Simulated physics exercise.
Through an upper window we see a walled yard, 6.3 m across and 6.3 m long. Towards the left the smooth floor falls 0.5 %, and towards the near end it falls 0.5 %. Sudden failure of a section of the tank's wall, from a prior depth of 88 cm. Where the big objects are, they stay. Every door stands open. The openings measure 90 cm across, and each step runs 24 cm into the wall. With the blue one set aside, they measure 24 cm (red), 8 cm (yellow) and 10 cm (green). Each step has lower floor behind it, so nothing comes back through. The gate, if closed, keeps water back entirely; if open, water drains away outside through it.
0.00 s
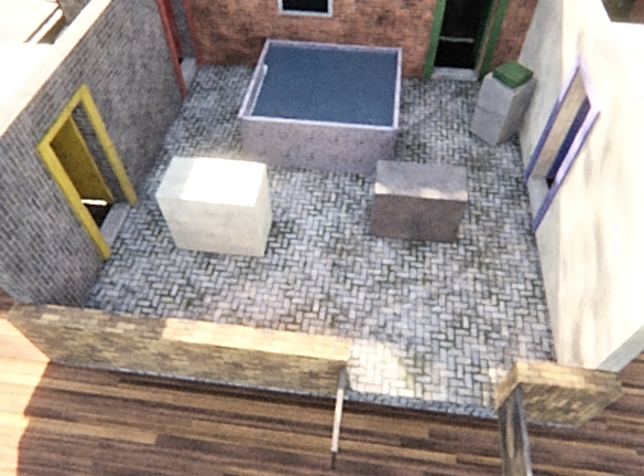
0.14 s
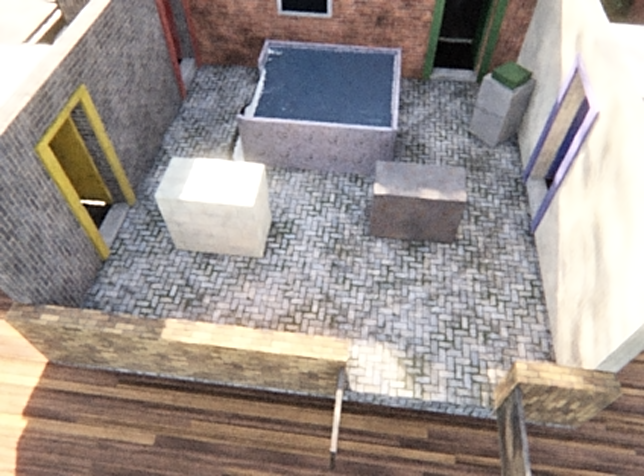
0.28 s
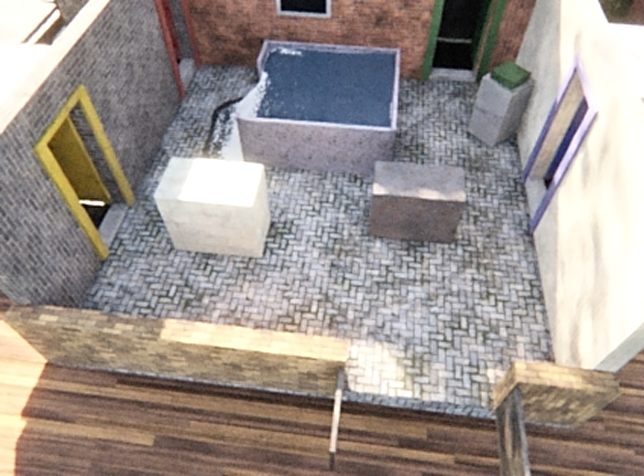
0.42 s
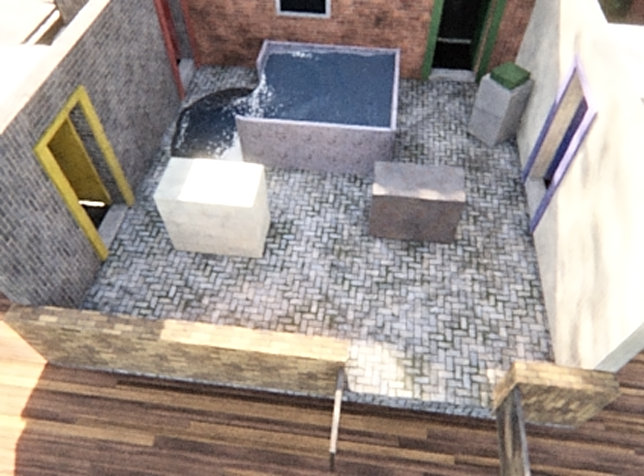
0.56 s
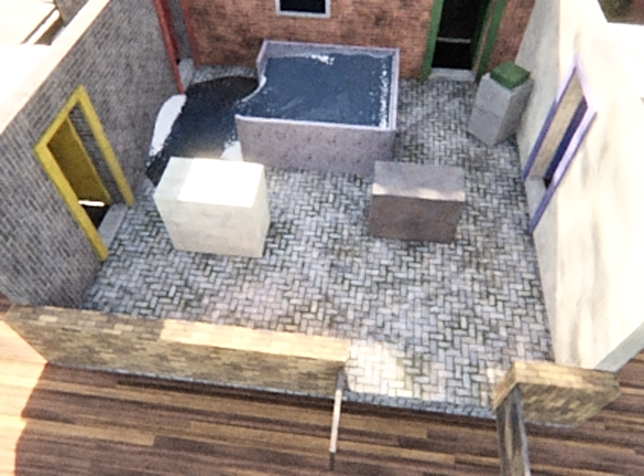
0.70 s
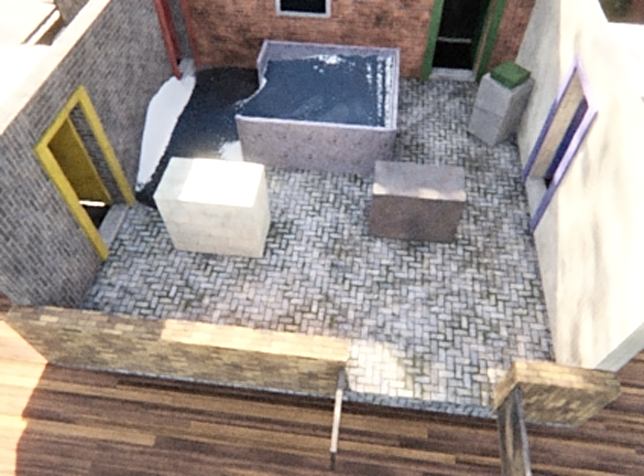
In a walled yard, water bursts from the tank's left side and spreads across the paving.
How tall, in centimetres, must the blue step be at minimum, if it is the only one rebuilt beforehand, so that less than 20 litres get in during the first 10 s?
It needs to be at least 9.5 cm tall.
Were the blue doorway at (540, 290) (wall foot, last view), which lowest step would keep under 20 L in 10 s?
You'd want it roughly 16 cm high.
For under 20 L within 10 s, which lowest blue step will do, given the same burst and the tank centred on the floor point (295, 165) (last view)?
About 12.5 centimetres.
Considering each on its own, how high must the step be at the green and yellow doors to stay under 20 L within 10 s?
Some 14.5 cm for green, some 18 cm for yellow.
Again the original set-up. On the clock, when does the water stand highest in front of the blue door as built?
The level tops out near 9.5 seconds.
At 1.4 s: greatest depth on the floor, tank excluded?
About 64 cm.
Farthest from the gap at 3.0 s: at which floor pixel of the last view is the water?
Look about (412, 378) in the last picture.
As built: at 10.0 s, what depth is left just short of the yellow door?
Roughly 12.5 cm deep.
After 1.4 s water covers 20 % of the floor, deepest (64 cm) near (167, 131); it has not reached the blue door.
After 3.0 s water covers 50 % of the floor, deepest (52 cm) near (79, 339); it has not reached the blue door.
After 10.0 s water covers 100 % of the floor, deepest (20 cm) near (392, 202); 13 cm at the blue door, 0 litres in over its 17 cm step.
At the blue door as built, the water arrived by 5.0 s and peaked near 15 cm at 9.6 s.
With a step of 8 cm, 32 litres would have come in within the 10 s; with 11 cm, 11 litres. So under 20 litres takes about 9.5 cm.
